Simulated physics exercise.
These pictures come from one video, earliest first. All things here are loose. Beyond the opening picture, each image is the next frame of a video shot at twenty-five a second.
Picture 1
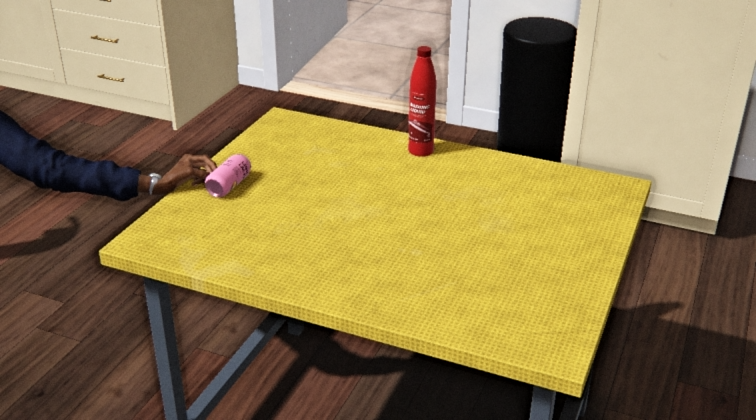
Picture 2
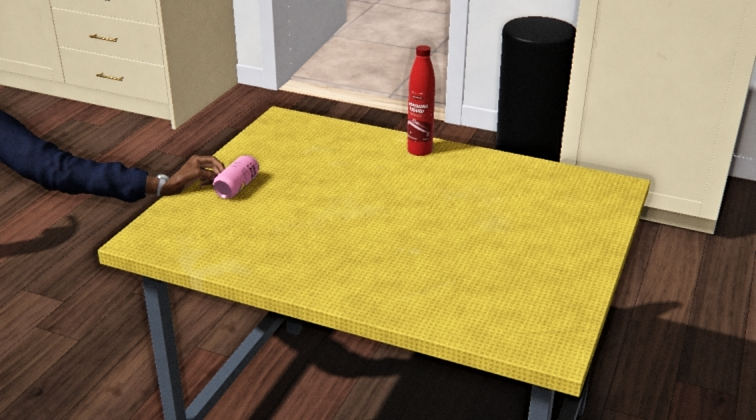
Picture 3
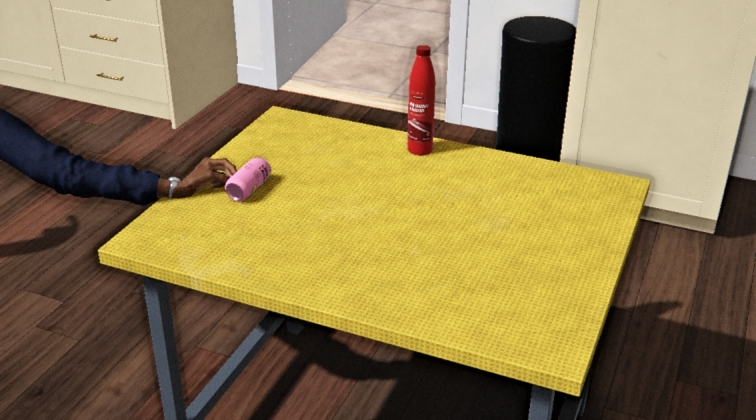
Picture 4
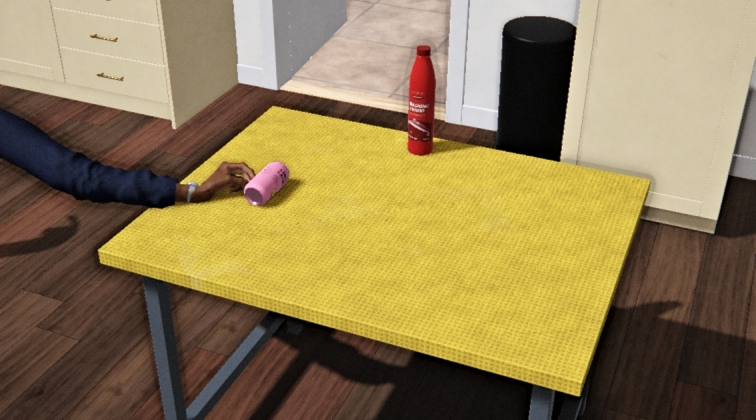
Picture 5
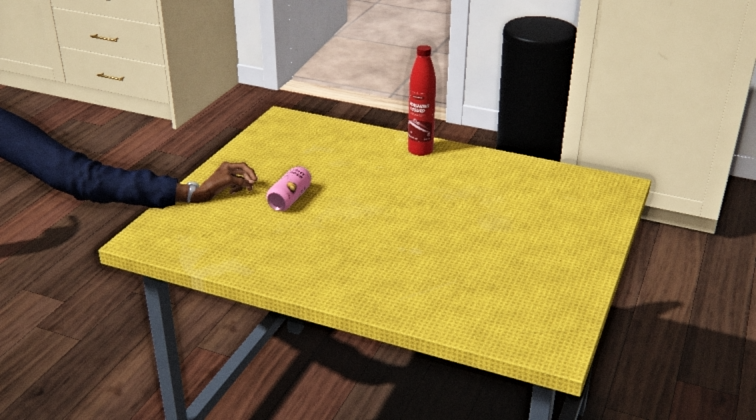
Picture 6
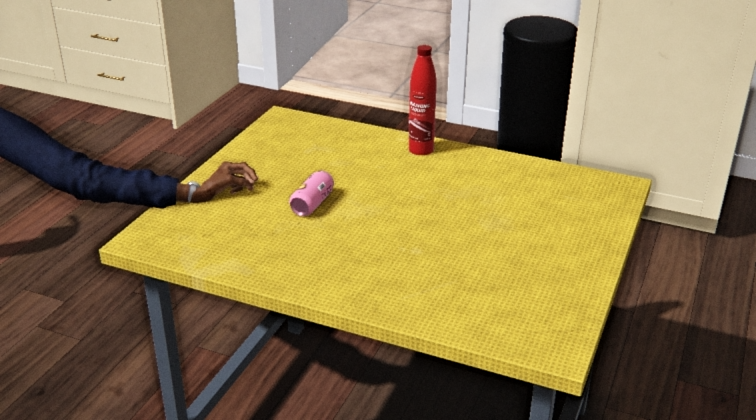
A hand in a dark blue sleeve pushed a pink can lying on a yellow table to the right, then stayed back as the can rolled farther along, while a red bottle stood still.
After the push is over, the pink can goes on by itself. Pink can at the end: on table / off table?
My guess is that it does leave the table.
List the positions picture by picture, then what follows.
Under the hand; pink can (228, 176), in the first frame.
Under the hand; pink can (236, 177), in the second frame.
Under the hand; pink can (248, 179), in the third frame.
Pink can (267, 183), in the fourth frame.
Pink can (289, 188) rolled about its own width, in the fifth frame.
Pink can (312, 193) rolled well along, in the sixth frame.
Then, 0.20 s after the last picture, pink can rolled well along near (427, 219).
Then, 0.50 s after the last picture, pink can rolled well along near (613, 261).
Then, 0.70 s after the last picture, pink can now off the table.
Then, 1.00 s after the last picture, things are still on the move.
By the end, off the table, pink can.
